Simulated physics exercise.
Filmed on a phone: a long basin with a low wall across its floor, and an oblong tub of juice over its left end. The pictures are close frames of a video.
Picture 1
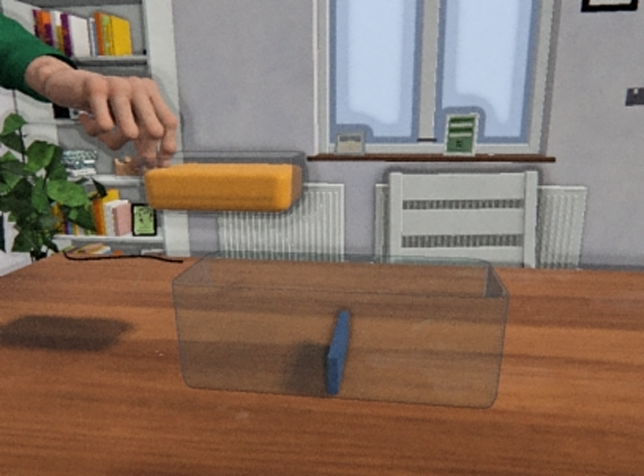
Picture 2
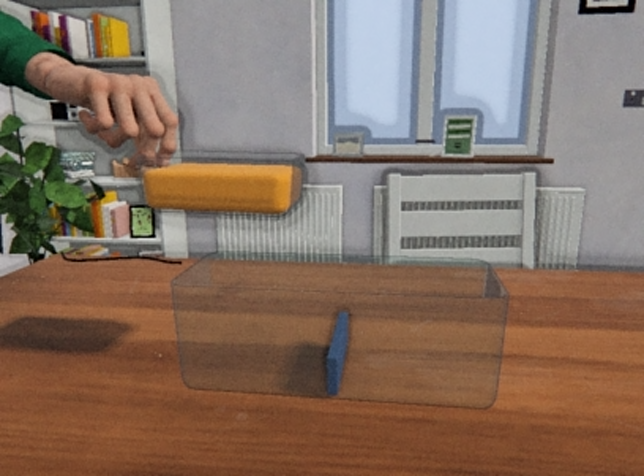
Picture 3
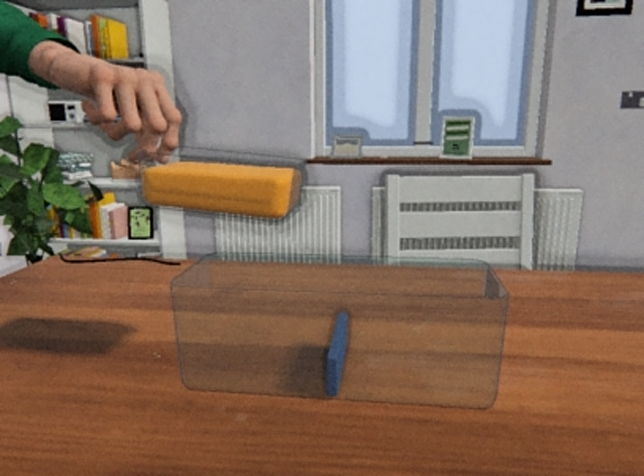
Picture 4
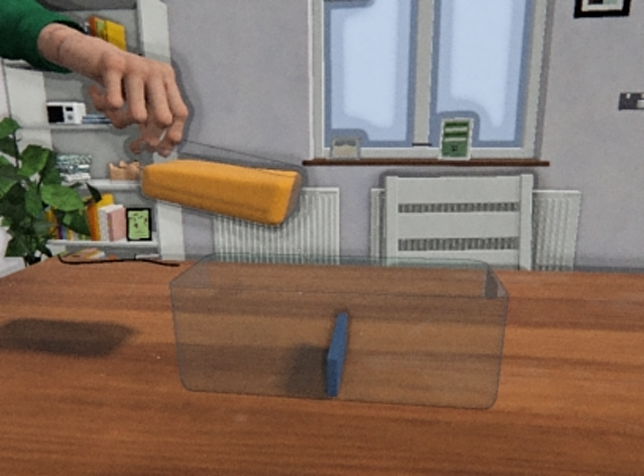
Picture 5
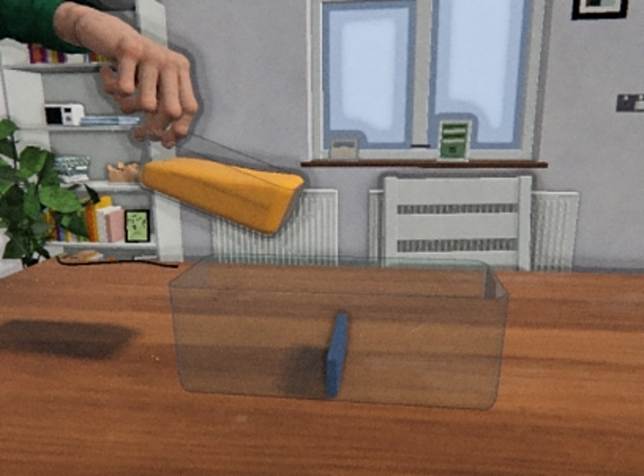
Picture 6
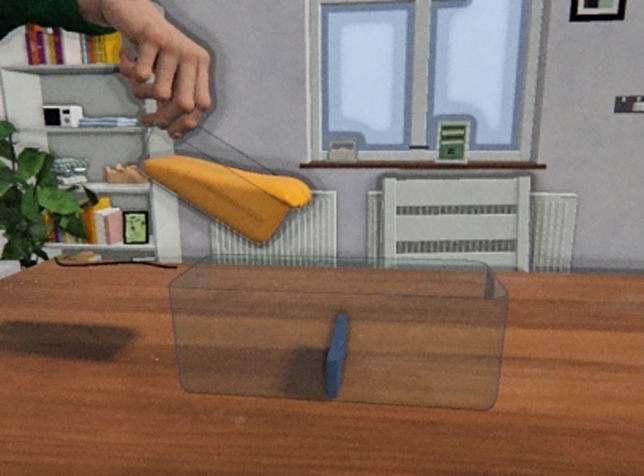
A hand in a green sleeve holds a clear oblong tub of orange juice above the left end of a long, transparent basin on a wooden table, seen from the front. A low blue wall crosses the basin's floor, with shelves, a plant, a window and a white chair behind. The tub tilts steadily rightward as the hand rises, juice bulging over its lower edge, while the view drifts very slightly.
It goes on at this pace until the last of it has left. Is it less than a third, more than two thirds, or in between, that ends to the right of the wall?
It comes to between a third and two thirds.
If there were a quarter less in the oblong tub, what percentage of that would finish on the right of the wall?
Close to 40 per cent.
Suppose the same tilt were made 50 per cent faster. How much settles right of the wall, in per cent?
Close to 30 per cent.
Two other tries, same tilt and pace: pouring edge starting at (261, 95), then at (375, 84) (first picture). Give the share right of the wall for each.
Near 20 % and 75 %.
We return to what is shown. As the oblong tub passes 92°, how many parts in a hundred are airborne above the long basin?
Close to 20 per cent.
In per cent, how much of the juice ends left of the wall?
About 45 per cent.
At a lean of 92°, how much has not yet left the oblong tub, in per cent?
Some 10 per cent.
A moment on, the oblong tub is tipped on its side and 8 per cent is still to pour, 27 is left of the wall and 44 right of it.
Next, the oblong tub is tipped right over and 1 per cent is still to pour, 42 is left of the wall and 49 right of it.
Then the oblong tub is tipped right over and 0 per cent is still to pour, 44 is left of the wall and 50 right of it.
Later the oblong tub is tipped right over and 0 per cent is still to pour, 45 is left of the wall and 50 right of it.
Finally, 45 per cent lies left of the wall, 50 right of it and 6 outside.
